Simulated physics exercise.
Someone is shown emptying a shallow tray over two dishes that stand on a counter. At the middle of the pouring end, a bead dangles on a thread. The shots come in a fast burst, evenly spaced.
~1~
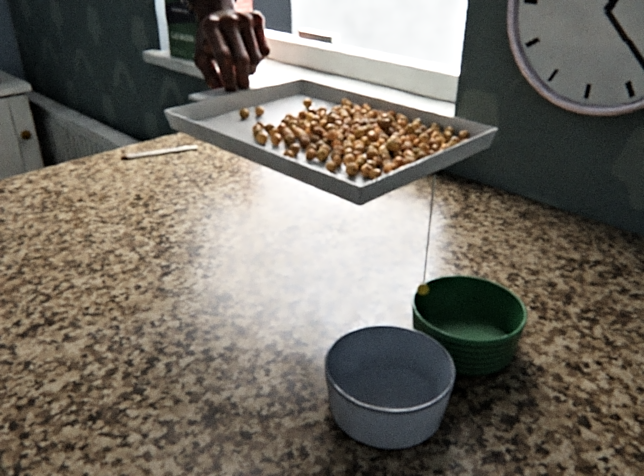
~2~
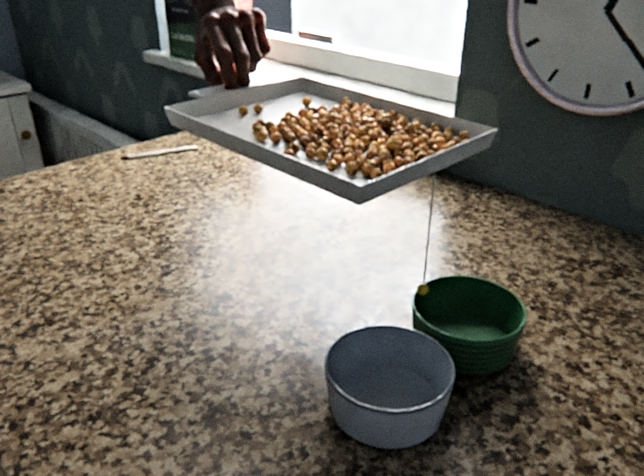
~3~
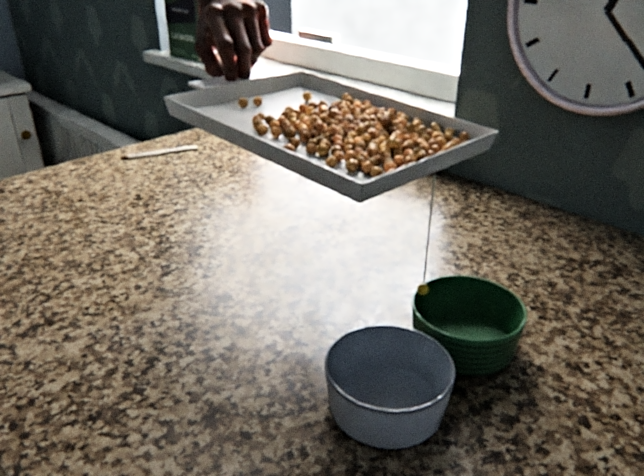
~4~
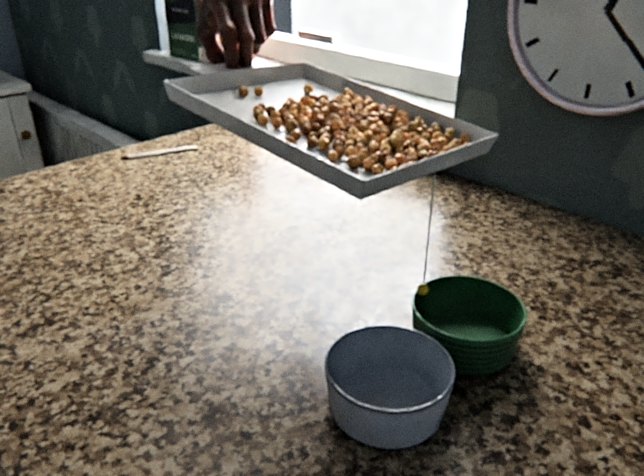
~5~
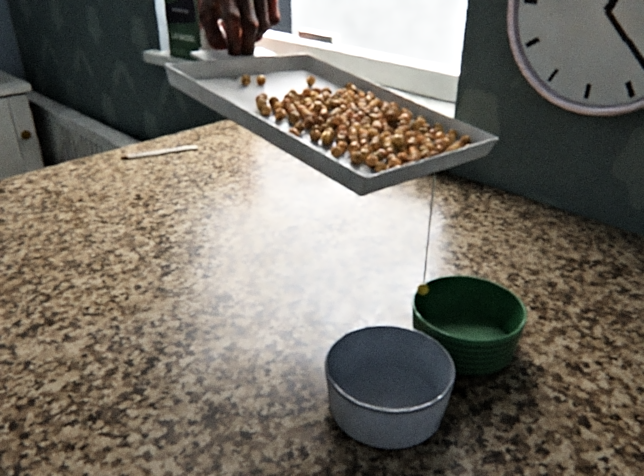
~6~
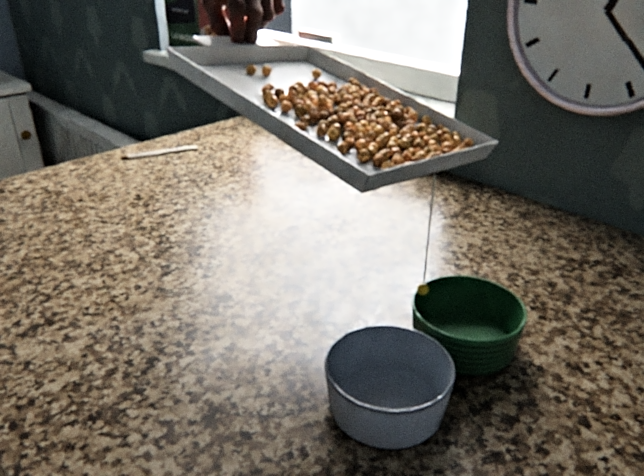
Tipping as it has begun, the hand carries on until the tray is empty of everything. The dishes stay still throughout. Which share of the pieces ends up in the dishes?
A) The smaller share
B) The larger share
The answer is A.
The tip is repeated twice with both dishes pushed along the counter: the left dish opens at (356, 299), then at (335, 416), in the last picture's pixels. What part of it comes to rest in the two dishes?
10, then 0 %.
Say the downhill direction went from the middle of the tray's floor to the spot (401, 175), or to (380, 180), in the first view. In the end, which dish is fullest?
Result - first place: The left side, second place: The left side.
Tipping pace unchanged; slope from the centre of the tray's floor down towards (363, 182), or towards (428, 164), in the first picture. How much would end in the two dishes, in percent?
Near 90 % and, after that, 60 %.
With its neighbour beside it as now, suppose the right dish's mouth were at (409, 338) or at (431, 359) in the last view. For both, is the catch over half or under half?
For the earlier try a smaller portion is kept, for the later one a smaller portion.
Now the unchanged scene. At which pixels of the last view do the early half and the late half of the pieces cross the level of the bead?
At (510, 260) for the first part, then at (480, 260) for the others.
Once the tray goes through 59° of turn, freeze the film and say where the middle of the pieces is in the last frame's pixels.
Somewhere about pixel (425, 100).
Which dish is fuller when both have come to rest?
It is the dish on the right.
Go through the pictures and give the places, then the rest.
The first frame shows corners of the pouring end near (361, 183) and (491, 128), level; middle of the load near (360, 137), round wooden beads; left dish near (440, 415); right dish near (515, 346); bead on its thread near (423, 289).
The second frame shows corners of the pouring end near (361, 182) and (491, 129), level; middle of the load near (360, 136).
The third frame shows corners of the pouring end near (362, 180) and (492, 131), tipped barely, lowest at the right corner; middle of the load near (360, 133).
The fourth frame shows corners of the pouring end near (364, 177) and (492, 134), tipped a little, lowest at the right corner; middle of the load near (362, 129).
The fifth frame shows corners of the pouring end near (366, 174) and (493, 137), tipped a little, lowest at the right corner; middle of the load near (364, 125).
The sixth frame shows corners of the pouring end near (368, 171) and (493, 140), tipped a little, lowest at the right corner; middle of the load near (371, 123), near half on the move; left dish near (440, 415); right dish near (515, 346).
Shortly afterwards, tray tipped steeply; all but a few on the tray; only a few outside both.
Next, tray tipped right over; only a few on the tray; near a quarter in the right dish; near two thirds outside both; a little in the air.
Some moments later, tray tipped past a quarter turn; near a quarter in the right dish; the bulk outside both.
In the end, tray tipped past a quarter turn; none at all in the left dish; near a quarter in the right dish; the bulk outside both.
